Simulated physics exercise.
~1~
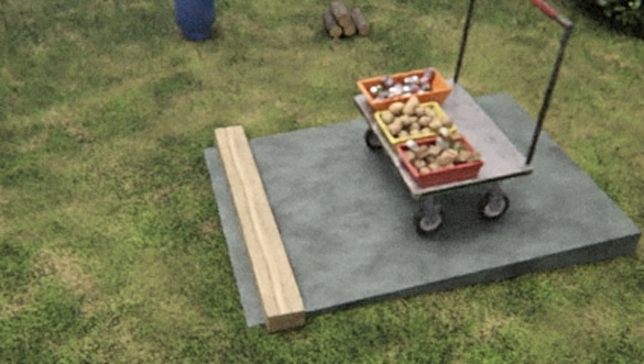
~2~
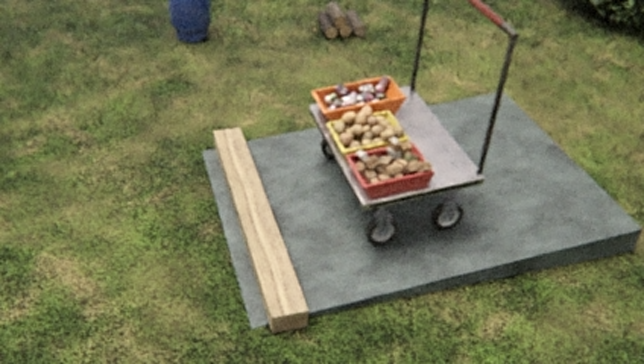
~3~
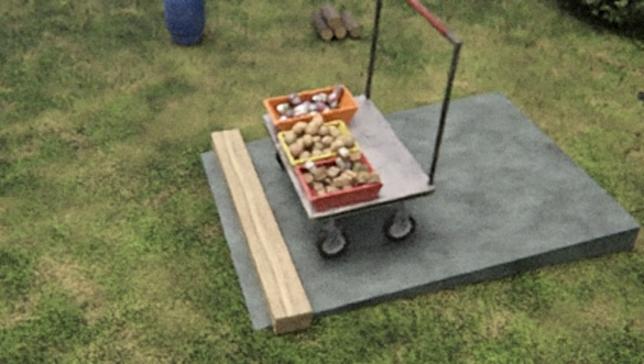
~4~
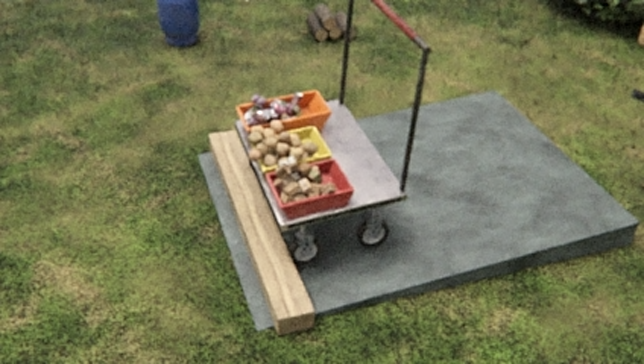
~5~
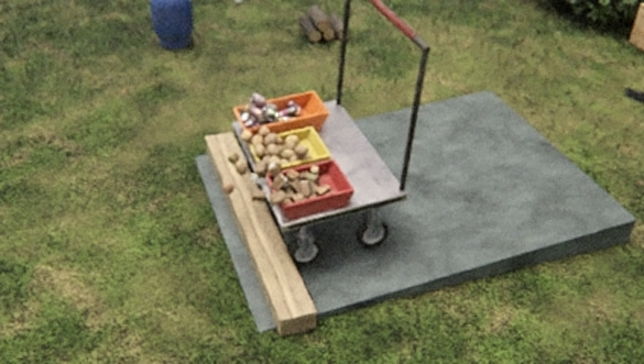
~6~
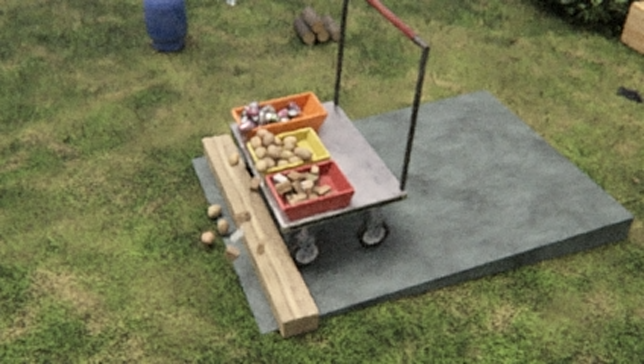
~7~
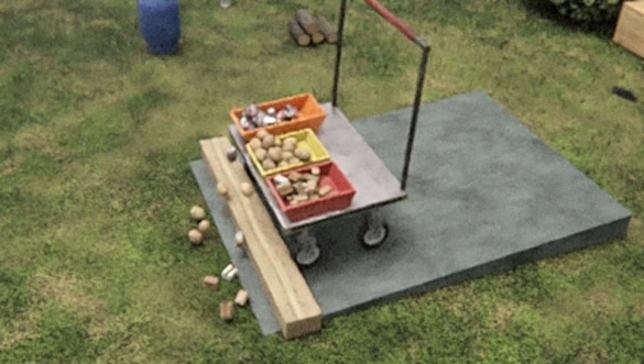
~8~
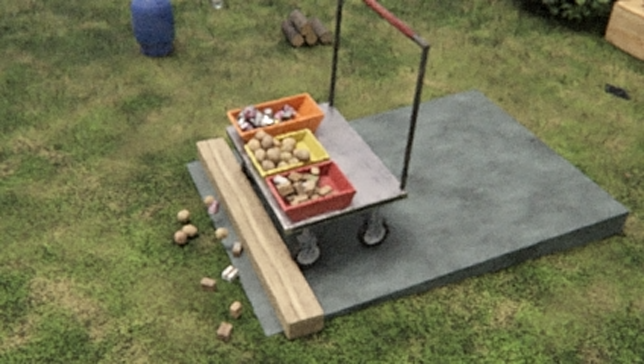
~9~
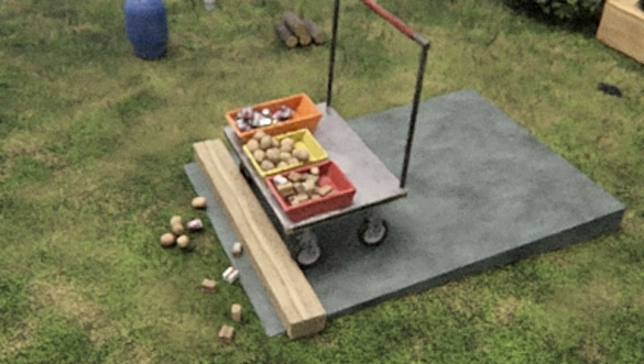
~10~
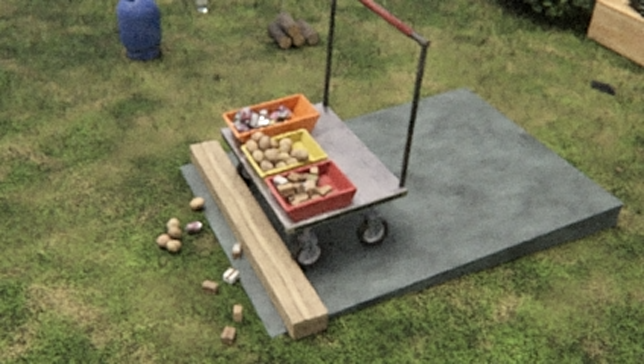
The clip opens on a flatbed trolley with a tall handle, carrying red, yellow and orange trays of small loose goods across a grey slab on a lawn. It rolls left down the gentle slope toward a wooden beam laid along the slab's lower edge. The trolley stops abruptly at the beam, and the goods surge toward the left ends of their trays. Several spill over, tumble across the beam and drop onto the grass. They roll a little farther and settle in a loose scatter, while the trolley stands still with its trays in place, still holding most of their load.
